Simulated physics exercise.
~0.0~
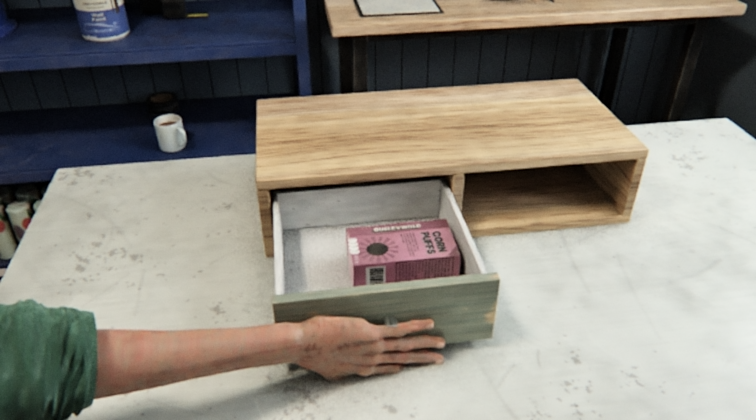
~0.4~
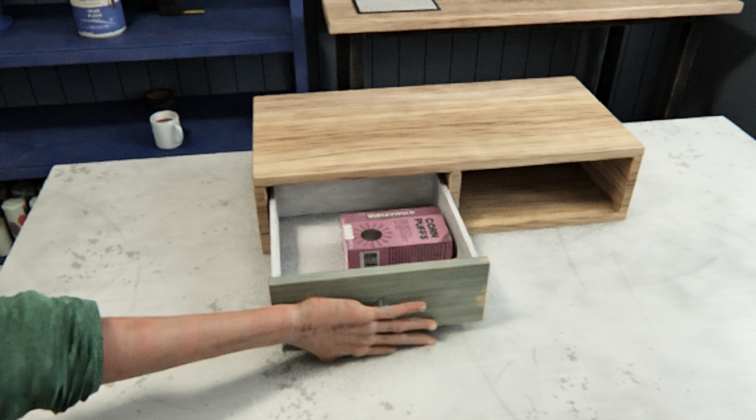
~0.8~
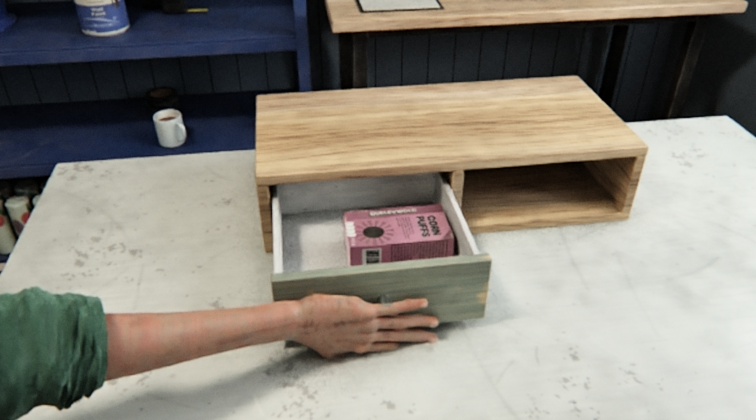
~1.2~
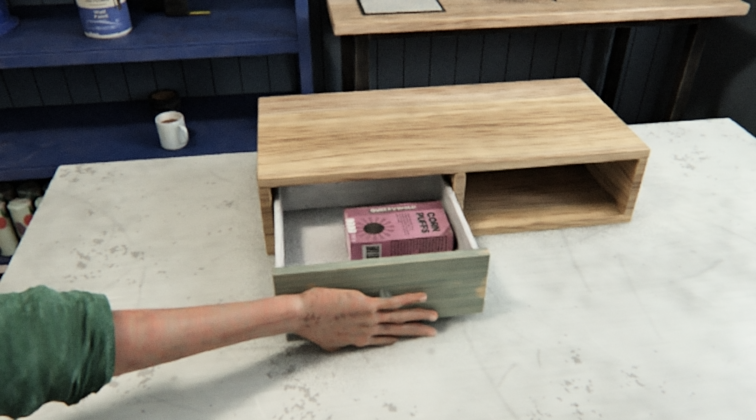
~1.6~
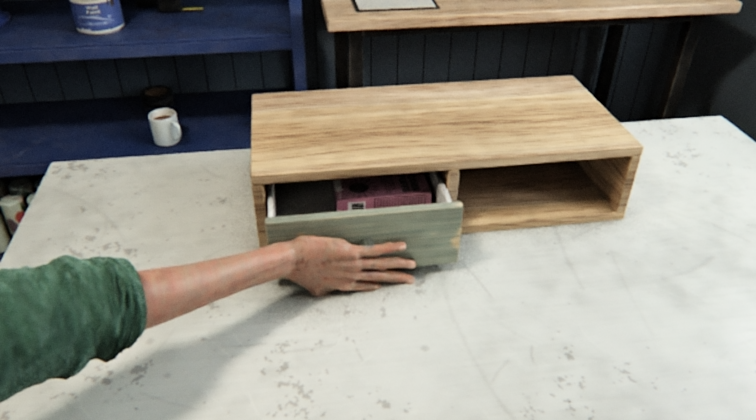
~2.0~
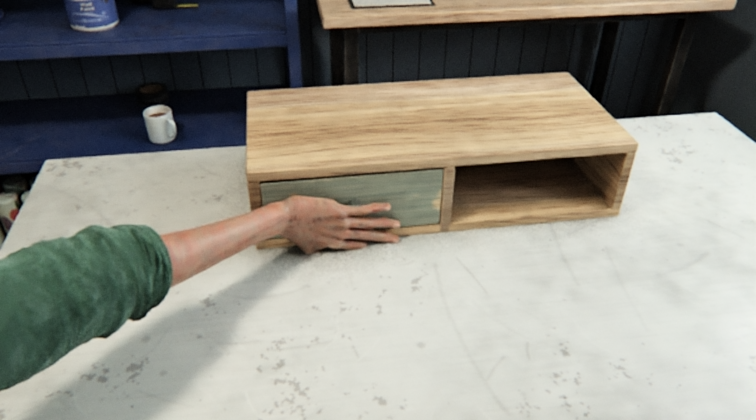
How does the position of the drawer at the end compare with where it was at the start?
At the start the drawer is pulled well out of the chest towards the viewer, with its inside showing. By the end it has been pushed all the way in and its front sits flush with the chest.
